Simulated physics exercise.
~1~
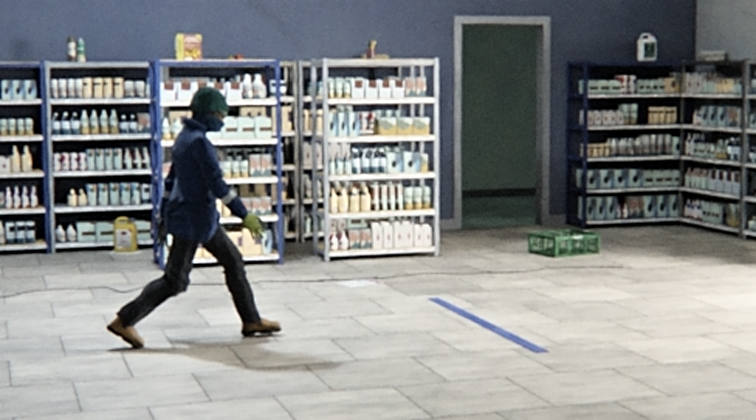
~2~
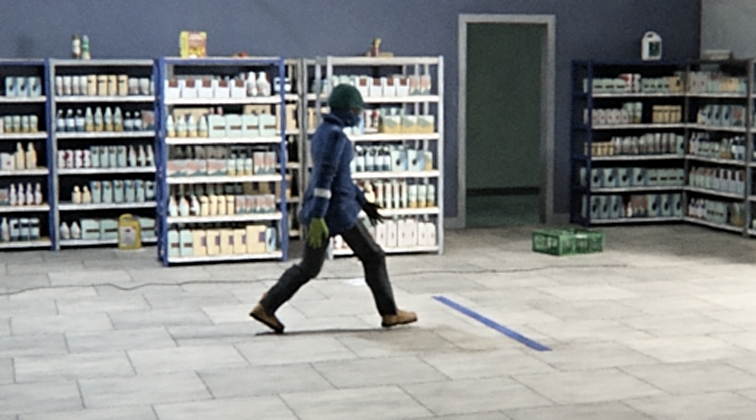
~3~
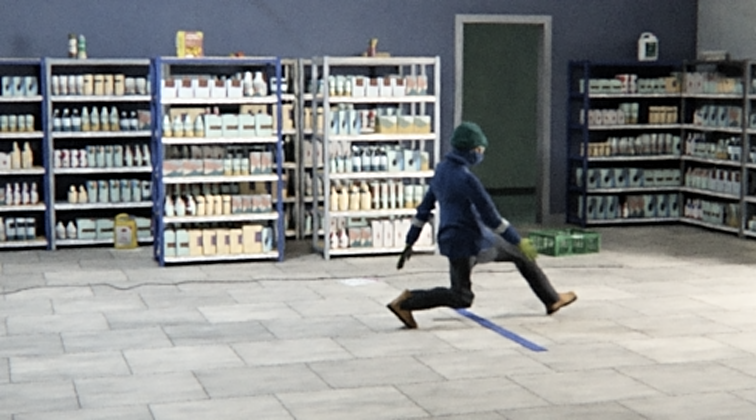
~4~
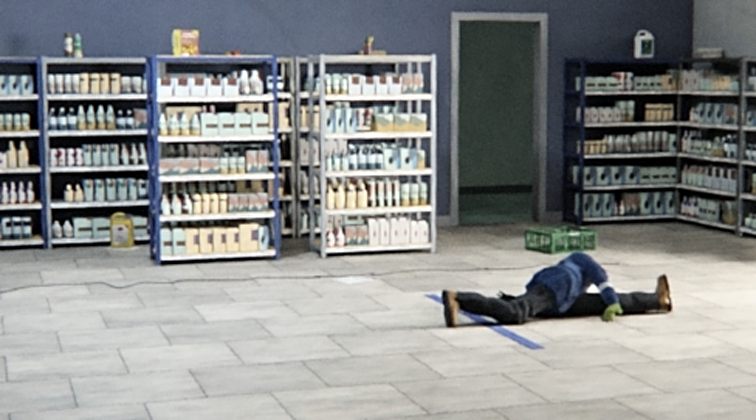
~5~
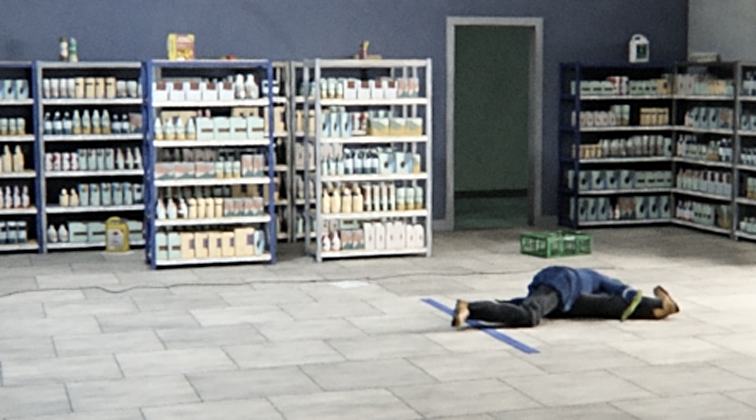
Person in dark clothes and a green beanie striding right past stocked shelves, lunging low, then collapsing across the blue floor strip.
